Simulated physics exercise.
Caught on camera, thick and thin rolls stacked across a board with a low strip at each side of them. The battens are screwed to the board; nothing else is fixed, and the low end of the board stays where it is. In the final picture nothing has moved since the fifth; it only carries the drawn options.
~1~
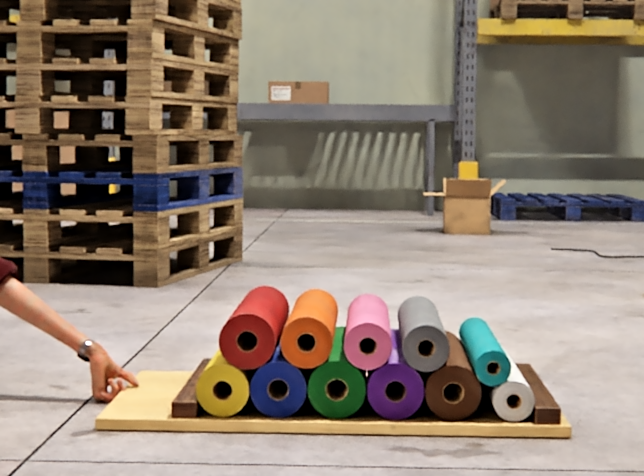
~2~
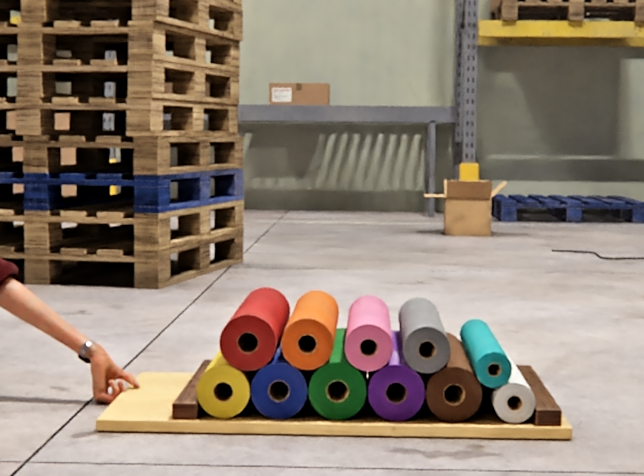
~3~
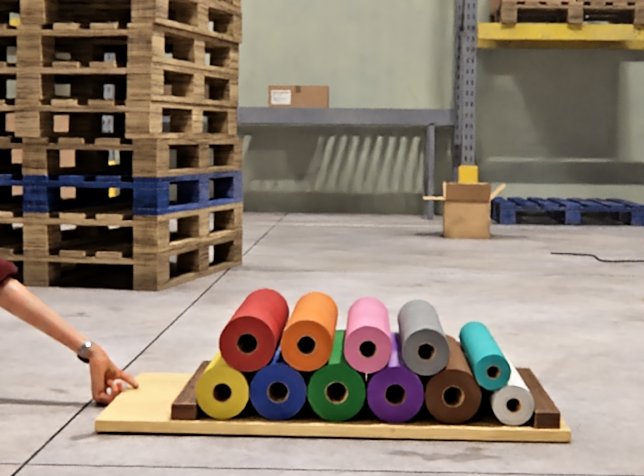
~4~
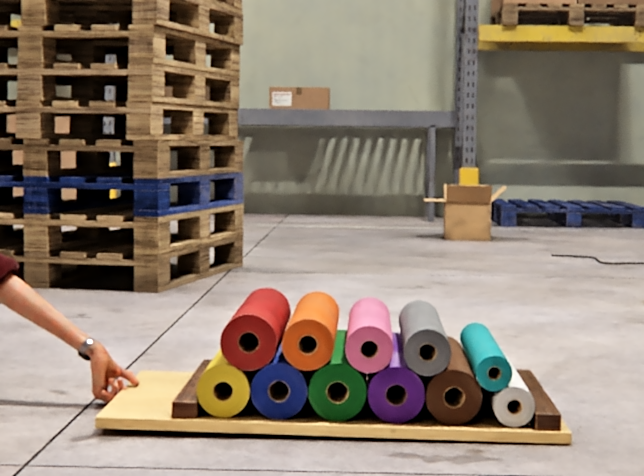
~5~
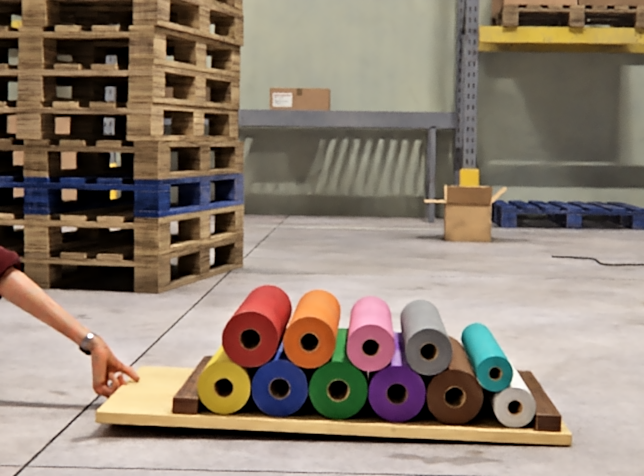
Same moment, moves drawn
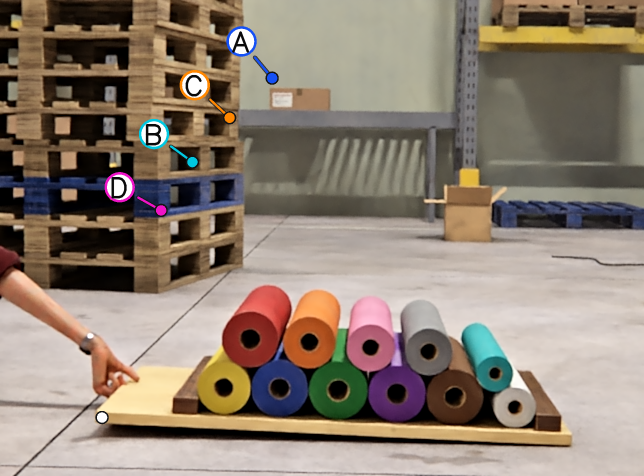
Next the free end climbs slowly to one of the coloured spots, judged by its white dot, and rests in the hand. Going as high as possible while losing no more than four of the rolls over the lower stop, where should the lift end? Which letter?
Lift it to D and no more.
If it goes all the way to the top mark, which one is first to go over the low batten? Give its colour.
The turquoise one.
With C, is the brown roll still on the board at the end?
Yes.
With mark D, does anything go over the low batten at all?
Yes, at D.
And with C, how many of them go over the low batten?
With C, five.
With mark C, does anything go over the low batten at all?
Yes, at C.
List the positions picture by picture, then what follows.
In the first picture, purple roll (396, 391); brown roll (453, 393); white roll (514, 401).
In the second picture, white roll (515, 403); turquoise roll (494, 369).
In the third picture, board (335, 396); yellow roll (223, 393); blue roll (278, 392); white roll (513, 405).
In the fourth picture, board (336, 396); yellow roll (223, 391); blue roll (279, 391).
In the fifth picture, board (336, 394); yellow roll (224, 387); blue roll (280, 388).
On the copy, A at (272, 78); B at (193, 162); C at (230, 118); D at (161, 210); the white dot at (102, 418).
On D. First, board at 17°.
Then, board at 28°.
Finally, board at 28°, one over the low batten (turquoise).
By contrast, A five over the low batten; B five over the low batten; C five over the low batten.
